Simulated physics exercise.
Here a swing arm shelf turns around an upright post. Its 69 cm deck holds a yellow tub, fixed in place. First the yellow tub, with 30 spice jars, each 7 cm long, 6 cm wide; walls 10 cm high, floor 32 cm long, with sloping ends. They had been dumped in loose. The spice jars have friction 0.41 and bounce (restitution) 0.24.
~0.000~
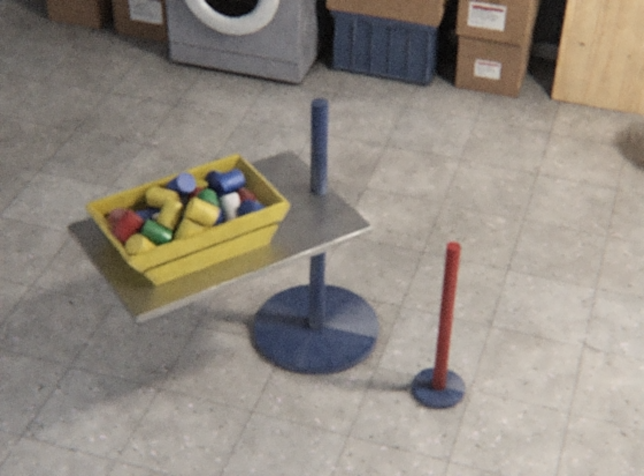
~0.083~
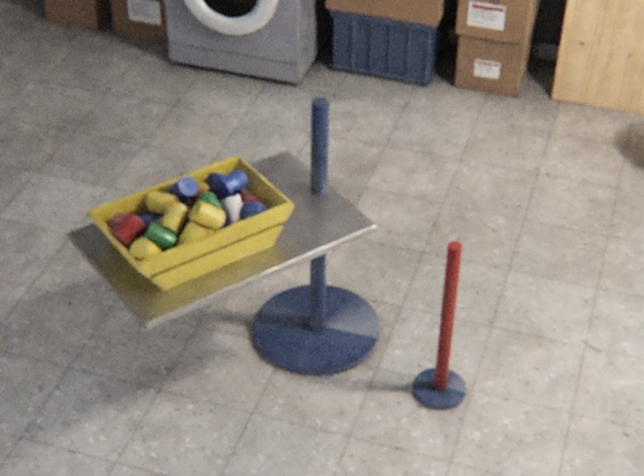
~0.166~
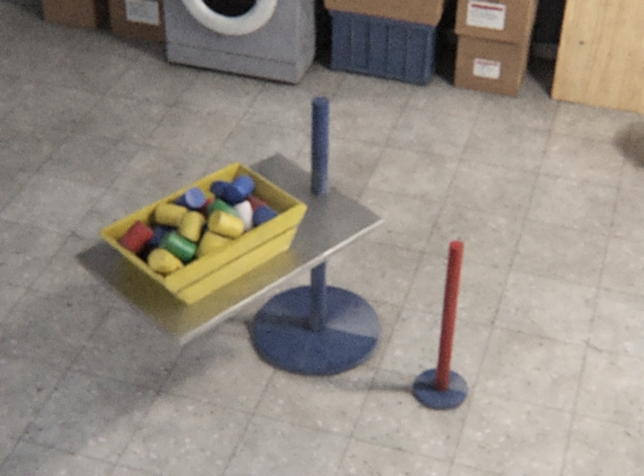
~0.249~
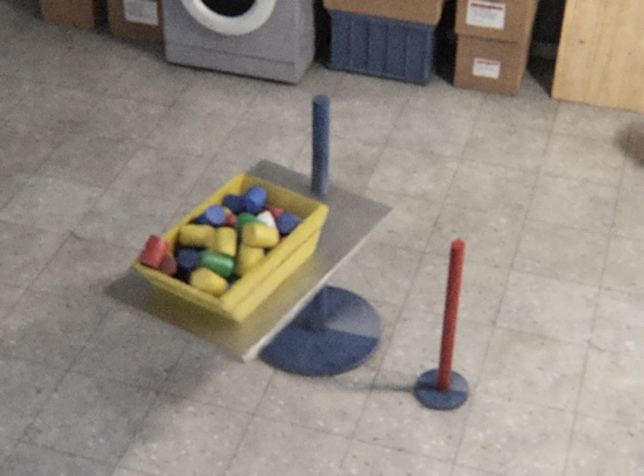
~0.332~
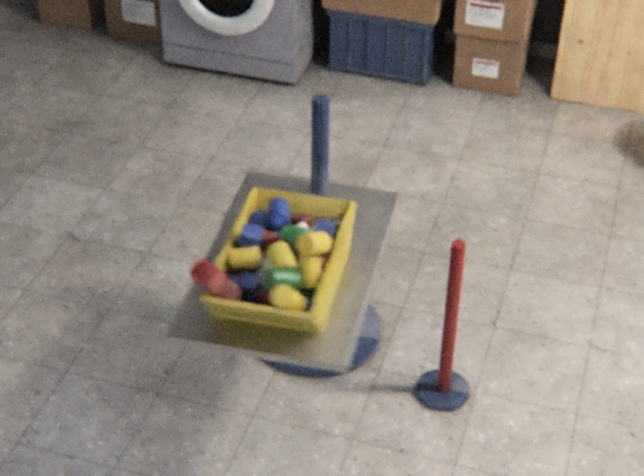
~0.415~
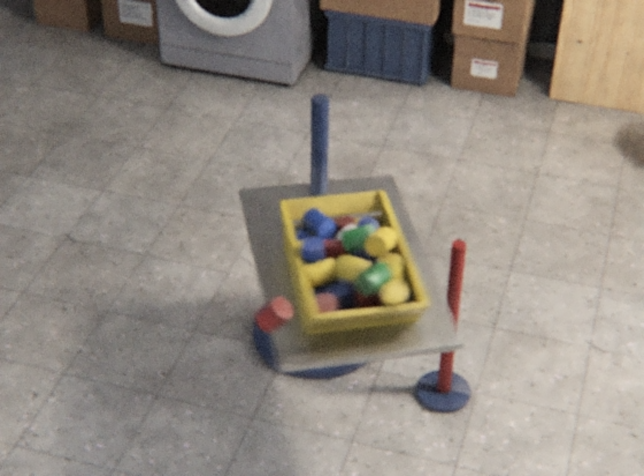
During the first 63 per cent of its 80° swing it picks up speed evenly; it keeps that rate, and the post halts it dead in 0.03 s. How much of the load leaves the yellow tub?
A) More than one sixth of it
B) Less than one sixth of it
A.
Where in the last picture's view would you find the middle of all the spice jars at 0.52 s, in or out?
(402, 259).
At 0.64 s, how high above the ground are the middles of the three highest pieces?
About 76 cm.
After 0.44 s, end of the swing.
After 0.52 s, the yellow tub is down by 3 of 30.
After 0.64 s, the yellow tub is down by 8 of 30.
After 0.86 s, the yellow tub is down by 9 of 30.
When it is over (at 1.30 s), the yellow tub is down by 9 of 30. Asked share, 9 of 30, 30 per cent.
